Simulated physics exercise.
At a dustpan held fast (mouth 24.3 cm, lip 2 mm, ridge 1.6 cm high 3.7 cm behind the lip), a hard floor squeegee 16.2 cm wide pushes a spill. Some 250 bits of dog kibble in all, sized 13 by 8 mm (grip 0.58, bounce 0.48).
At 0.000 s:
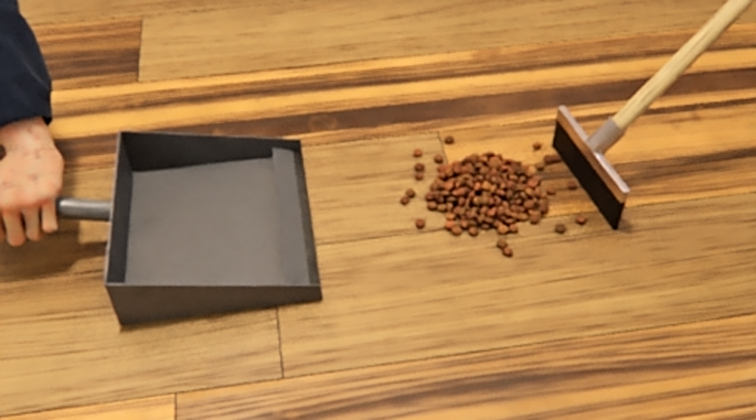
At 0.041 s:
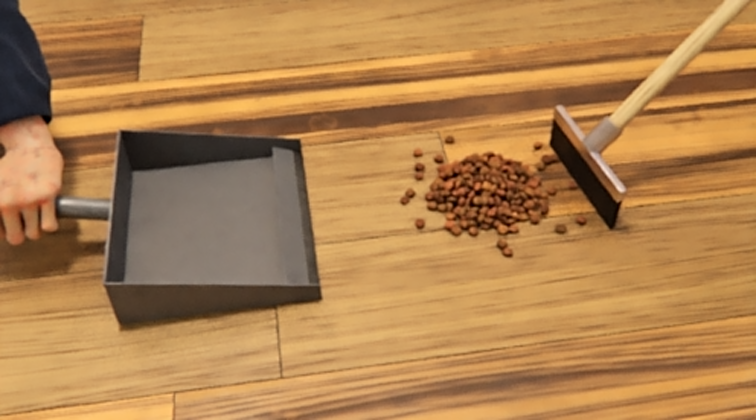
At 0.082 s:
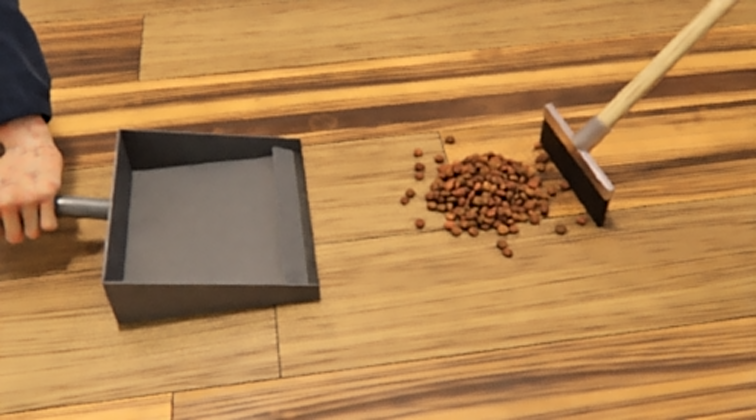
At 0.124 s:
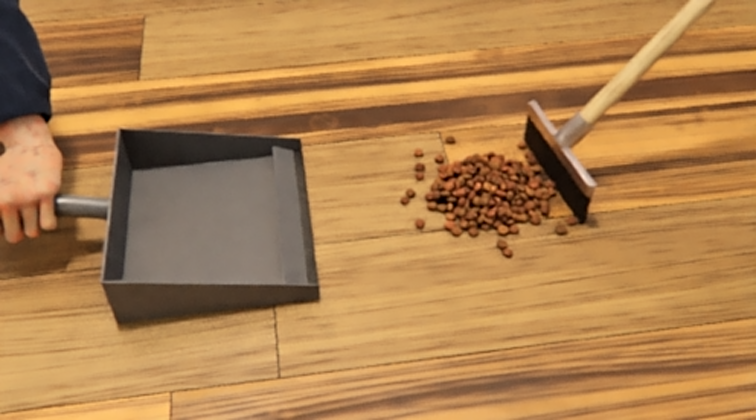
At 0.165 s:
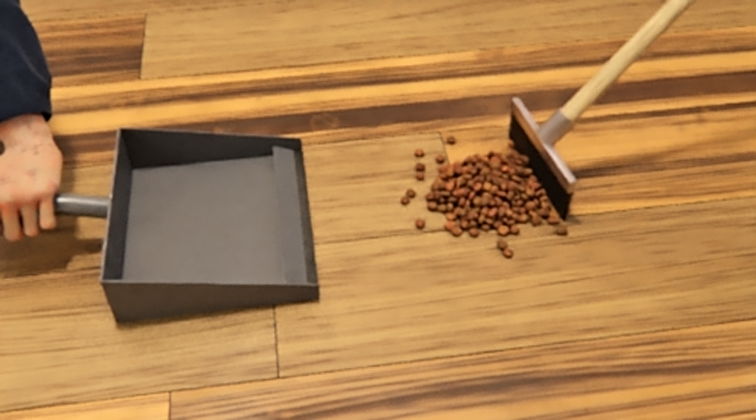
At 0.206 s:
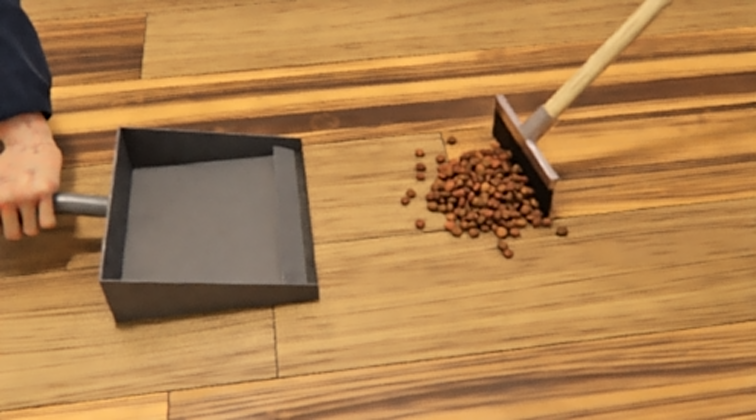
On a striped wooden floor, a hand held a gray dustpan still at the left while a wooden-handled squeegee slid left from the right and pressed into the near edge of a brown kibble pile.
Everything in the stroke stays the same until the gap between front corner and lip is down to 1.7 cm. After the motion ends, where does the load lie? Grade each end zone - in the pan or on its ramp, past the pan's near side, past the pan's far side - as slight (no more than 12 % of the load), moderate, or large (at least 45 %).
Pan - slight. Near side - slight. Far side - moderate.
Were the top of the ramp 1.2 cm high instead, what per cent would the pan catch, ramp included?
Close to 0 per cent then.
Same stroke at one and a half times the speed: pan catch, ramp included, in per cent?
Share: About 5 %.
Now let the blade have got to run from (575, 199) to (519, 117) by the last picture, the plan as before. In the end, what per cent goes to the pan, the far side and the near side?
Pan 25; far 5; near 0.
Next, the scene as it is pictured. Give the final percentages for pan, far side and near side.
In per cent: Pan 0; near side 0; far side 15.
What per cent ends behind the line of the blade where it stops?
My guess is close to 60 per cent.
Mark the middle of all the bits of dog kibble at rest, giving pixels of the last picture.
(388, 198).
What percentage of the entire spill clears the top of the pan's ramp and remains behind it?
About 0 %.
Then, at 0.45 s, middle of the blade 15 cm from the lip; 0 % over the lip, far side 5 %, near side 0 %.
After 0.61 s, middle of the blade 7 cm from the lip; 0 % over the lip, far side 15 %, near side 0 %.
After 0.89 s, middle of the blade 3 cm from the lip; 0 % over the lip, far side 15 %, near side 0 %.
In the end, at 1.3 s, pan 0 %, near side 0 %, far side 15 %, in front of the lip or behind the blade 80 %.
